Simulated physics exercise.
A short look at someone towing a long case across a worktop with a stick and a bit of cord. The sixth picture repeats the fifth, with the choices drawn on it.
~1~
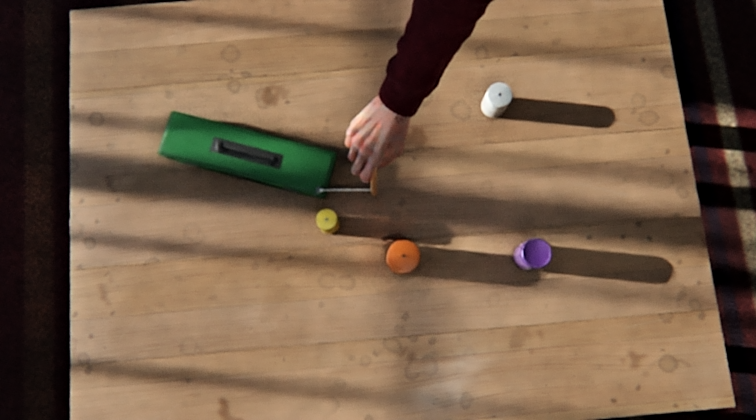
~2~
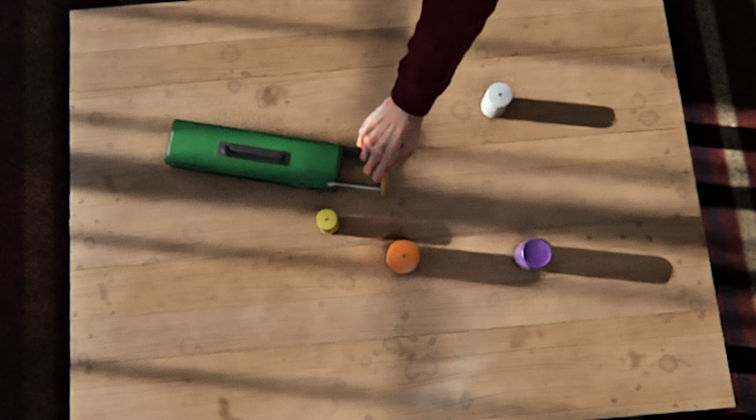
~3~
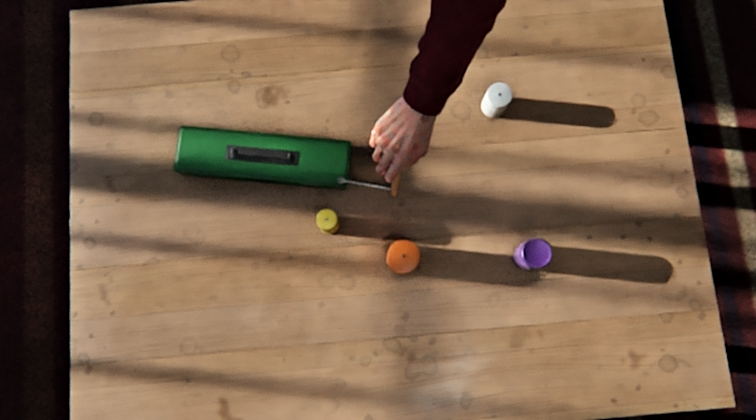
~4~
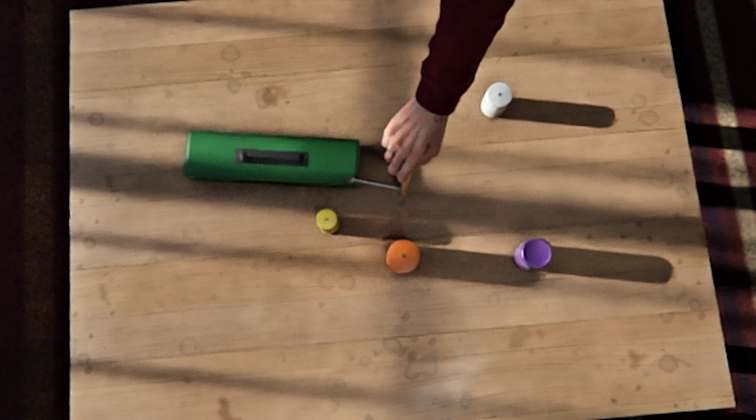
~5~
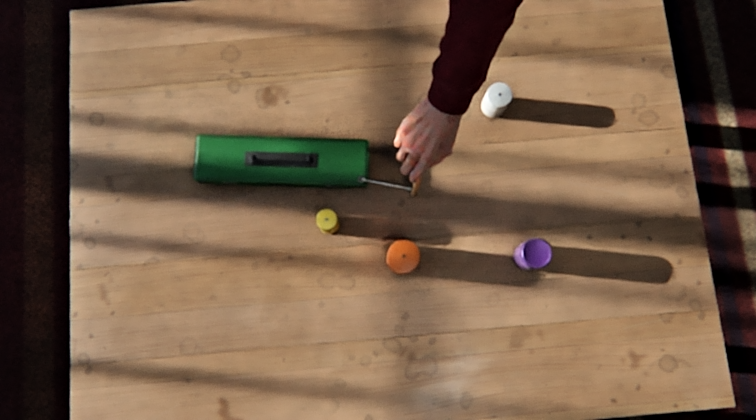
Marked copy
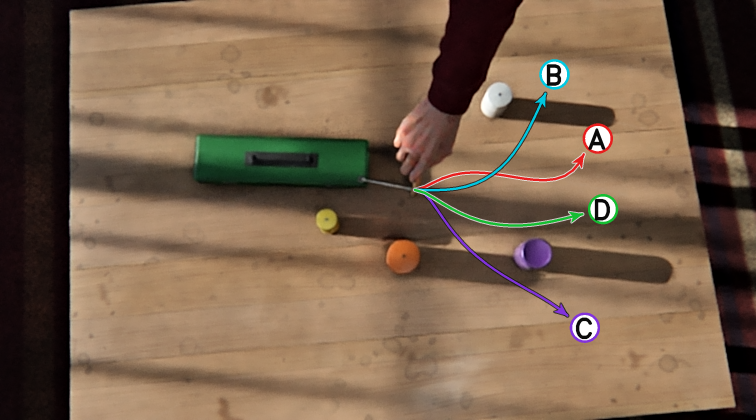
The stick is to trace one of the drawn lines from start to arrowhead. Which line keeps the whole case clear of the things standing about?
Path A touches nothing.
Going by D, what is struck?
It meets the yellow candle.
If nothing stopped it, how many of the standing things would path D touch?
It touches one.
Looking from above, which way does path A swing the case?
Anticlockwise.
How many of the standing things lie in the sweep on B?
In all, two.
On the copy, A from (415, 190) via (504, 175) to (584, 154); B from (415, 190) via (501, 168) to (546, 94); C from (415, 190) via (486, 264) to (568, 316); D from (415, 190) via (501, 225) to (583, 214).
On A. First, foot of the stick (478, 173), middle of the case (341, 165).
Then, foot of the stick (542, 181), middle of the case (405, 170).
Finally, foot of the stick (584, 153), middle of the case (450, 169); nothing has been touched.
By contrast, B meets the white candle and yellow candle; C meets the orange tin, purple jar and yellow candle; D meets the yellow candle.
